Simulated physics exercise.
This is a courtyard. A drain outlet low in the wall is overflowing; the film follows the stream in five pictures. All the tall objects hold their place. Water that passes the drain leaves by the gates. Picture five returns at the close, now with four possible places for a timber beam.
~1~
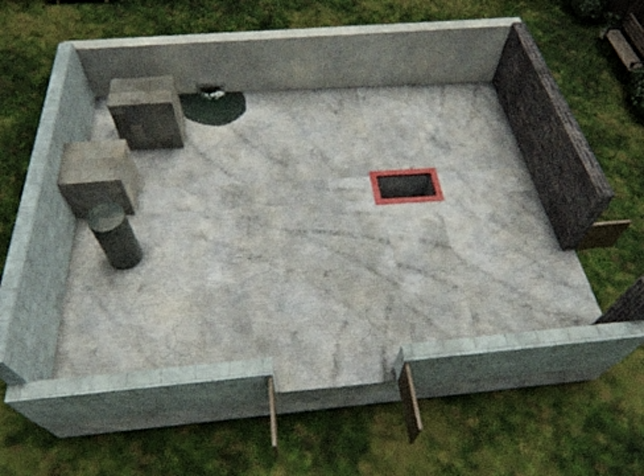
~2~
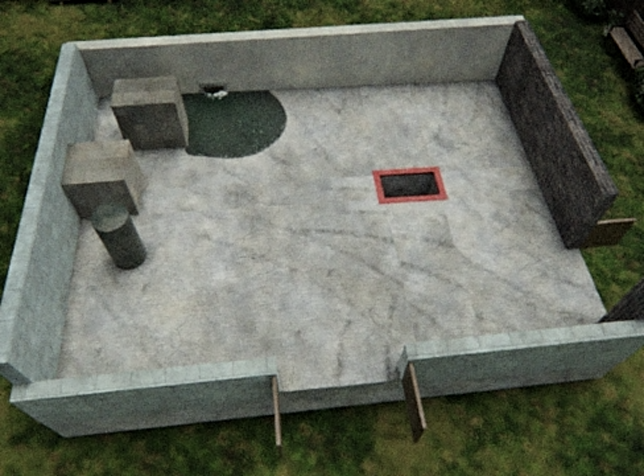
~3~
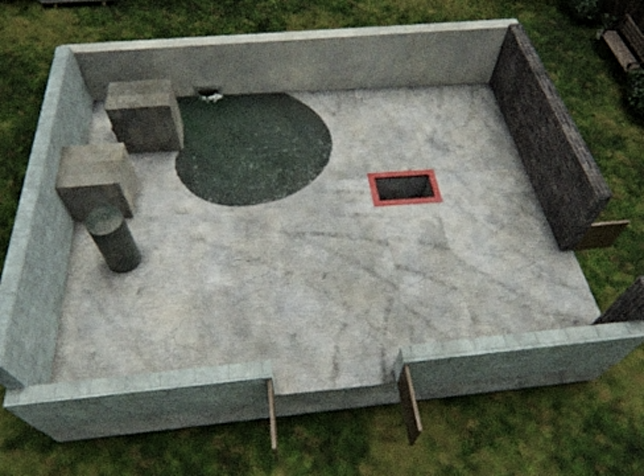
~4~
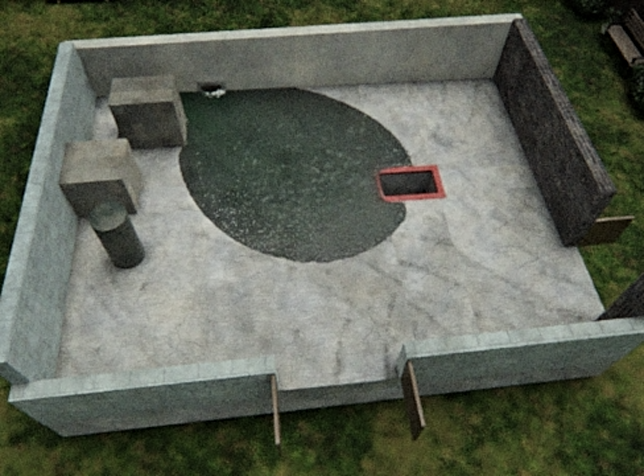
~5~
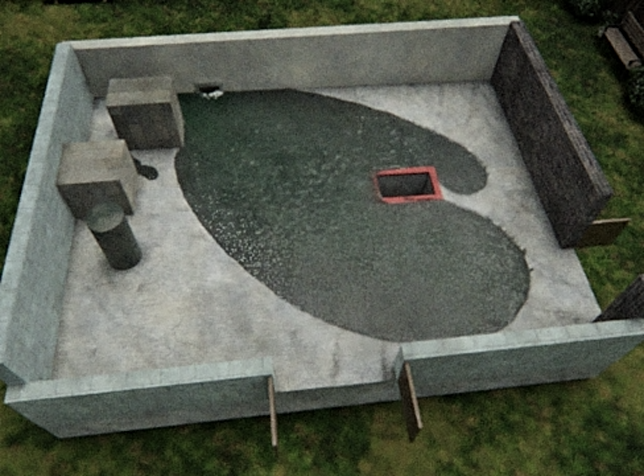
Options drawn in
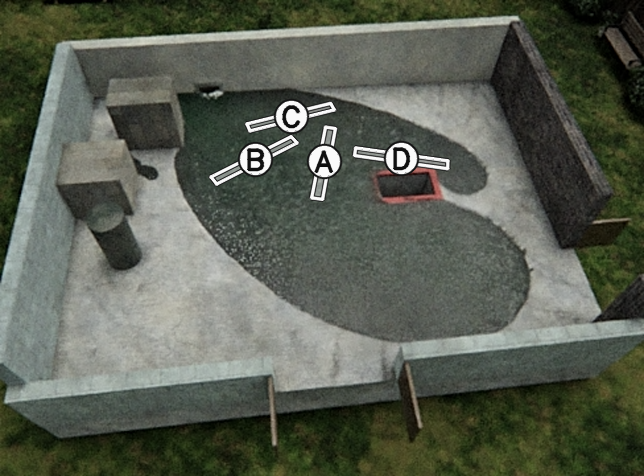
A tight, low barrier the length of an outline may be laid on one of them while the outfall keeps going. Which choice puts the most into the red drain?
Best: D.
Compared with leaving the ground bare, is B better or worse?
It is worse.
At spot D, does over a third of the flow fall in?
No.
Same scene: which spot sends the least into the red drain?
That would be A.
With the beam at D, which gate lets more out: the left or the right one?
The right one.
On the marked copy, A from (317, 198) to (330, 127); B from (213, 180) to (294, 139); C from (248, 127) to (332, 106); D from (355, 151) to (447, 164).
With A, about 2 % of the stream goes into the red drain, about 98 % out by the gates.
With B, about 12 % of the stream goes into the red drain, about 88 % out by the gates.
With C, about 15 % of the stream goes into the red drain, about 85 % out by the gates.
With D, about 25 % of the stream goes into the red drain, about 75 % out by the gates.
